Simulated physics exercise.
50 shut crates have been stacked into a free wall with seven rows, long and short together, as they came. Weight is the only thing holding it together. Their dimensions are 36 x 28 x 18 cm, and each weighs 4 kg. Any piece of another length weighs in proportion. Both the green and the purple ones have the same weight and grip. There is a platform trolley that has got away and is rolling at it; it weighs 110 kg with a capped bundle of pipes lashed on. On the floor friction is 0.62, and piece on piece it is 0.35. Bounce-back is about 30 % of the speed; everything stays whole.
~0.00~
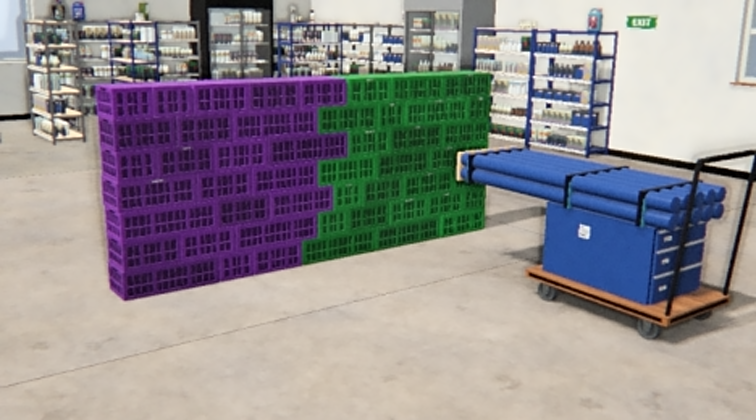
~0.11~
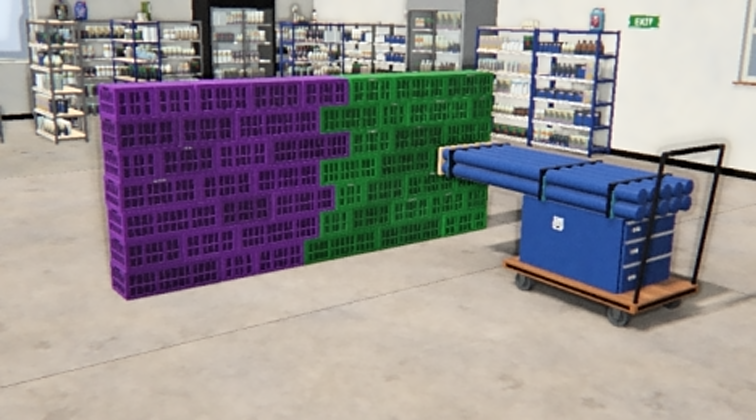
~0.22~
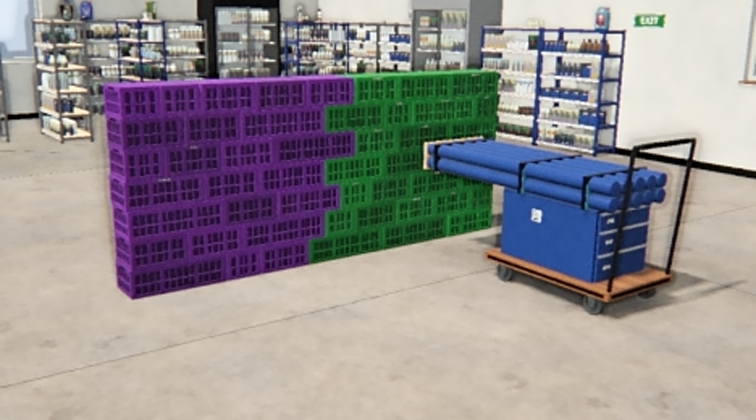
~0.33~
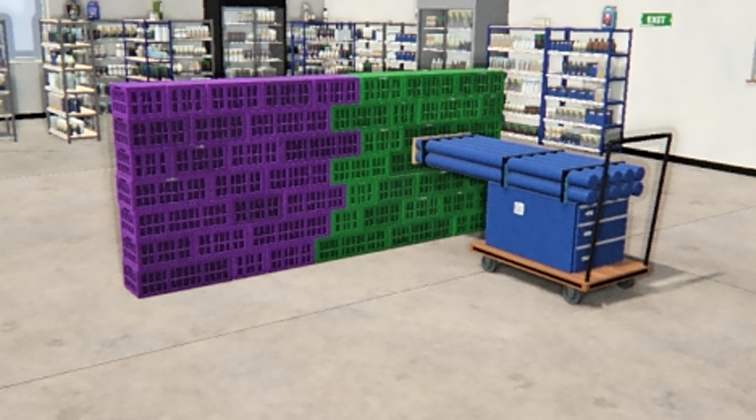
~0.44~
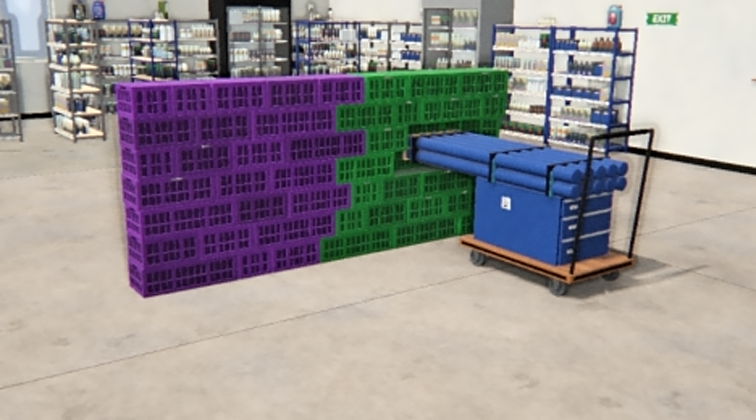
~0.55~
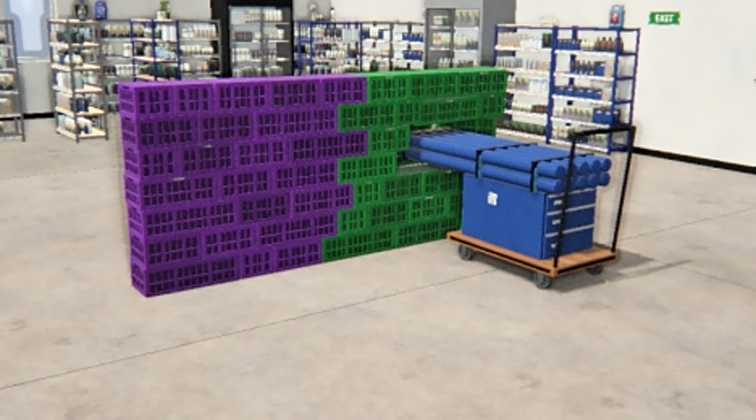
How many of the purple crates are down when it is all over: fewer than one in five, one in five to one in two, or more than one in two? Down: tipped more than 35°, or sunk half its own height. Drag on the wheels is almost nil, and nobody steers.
Fewer than one in five.
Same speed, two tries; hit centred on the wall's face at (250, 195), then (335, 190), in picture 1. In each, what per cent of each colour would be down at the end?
Purple 60 then 40, green 0 then 50 per cent.
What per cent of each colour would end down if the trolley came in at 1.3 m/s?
Result - purple: 0%; green: 30%.
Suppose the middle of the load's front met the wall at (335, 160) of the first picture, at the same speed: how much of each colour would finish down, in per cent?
Then purple ends 40 per cent down and green 20 per cent.
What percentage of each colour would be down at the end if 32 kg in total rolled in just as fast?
Then purple 0, green 0 per cent.
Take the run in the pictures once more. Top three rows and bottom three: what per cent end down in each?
For the top it's 30 in a hundred, for the bottom 0 in a hundred.
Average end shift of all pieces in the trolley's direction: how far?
Around 15 centimetres.
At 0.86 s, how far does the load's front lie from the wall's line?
Reading: Approx. 70 cm past the line.
After 0.86 s, load 71 cm past the wall's line, still rolling; none of the 24 purple crates down (3 of 50 in all colours); top purple crate unmoved; top green crate 8° from how it stood.
After 1.40 s, load 84 cm past the wall's line, stopped; none of the 24 purple crates down (9 of 50 in all colours); top purple crate unmoved; top green crate 30° from how it stood, 17 cm lower.
In the end (2.5 s), load 84 cm past the wall's line, stopped; none of the 24 purple crates down (10 of 50 in all colours); top purple crate unmoved; top green crate 27° from how it stood, 18 cm lower. That is 0 per cent. From the last view, middles, top purple crate near (147, 99), top green crate near (429, 106).
